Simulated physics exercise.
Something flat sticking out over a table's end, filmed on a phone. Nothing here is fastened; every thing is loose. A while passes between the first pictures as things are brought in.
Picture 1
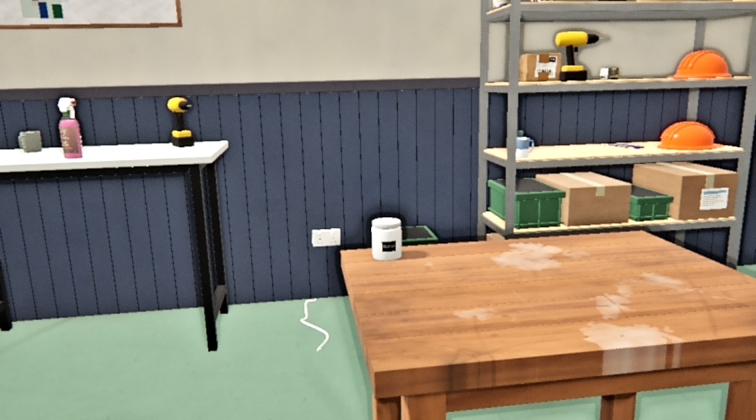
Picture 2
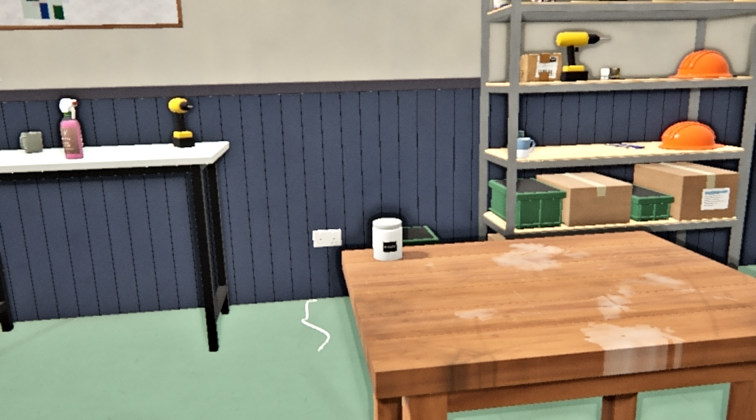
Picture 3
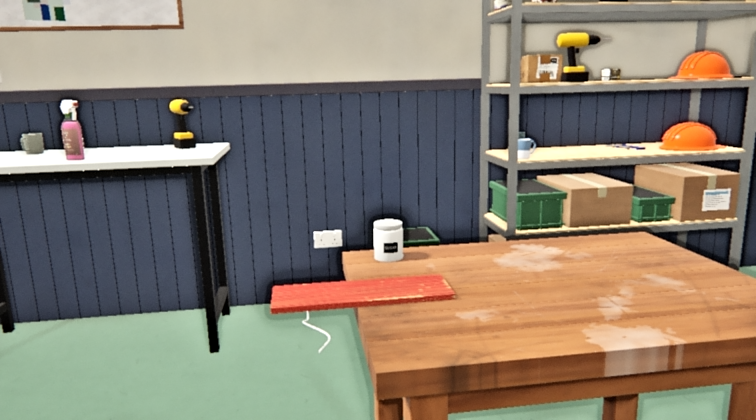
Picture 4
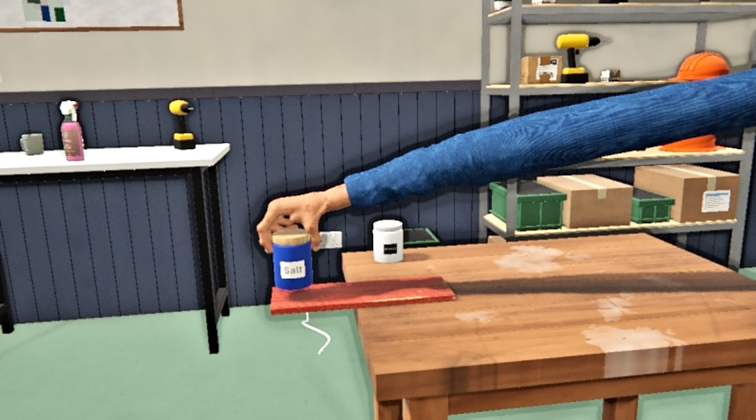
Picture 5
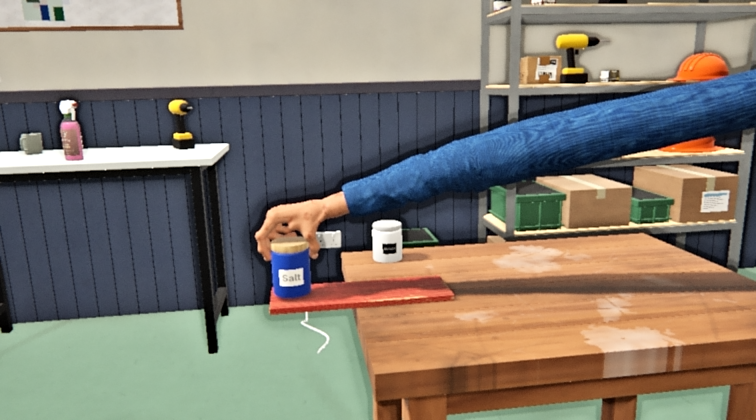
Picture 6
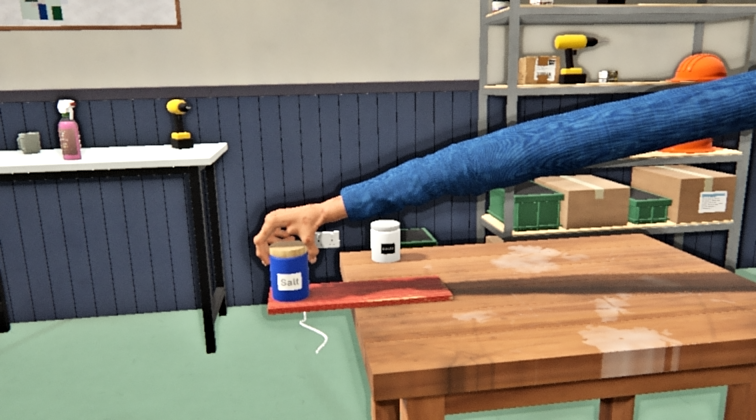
A red plank appeared on the wooden table, jutting out past its left edge, and then a hand in a blue sleeve reached in from the right and lowered a blue jar onto its overhanging end.
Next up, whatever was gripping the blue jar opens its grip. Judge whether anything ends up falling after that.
Sure enough, it tilts and drops off the end.
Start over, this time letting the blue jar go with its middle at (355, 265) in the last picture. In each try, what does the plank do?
It remains balanced.
Then, 0.40 s past the last view, red plank and blue jar now down on the floor or falling.
Then, 0.50 s past the last view, things are still on the move.
Then, 0.60 s past the last view, as before.
Finally, down on the floor or falling, red plank and blue jar; white jar still in place. The plank goes over.
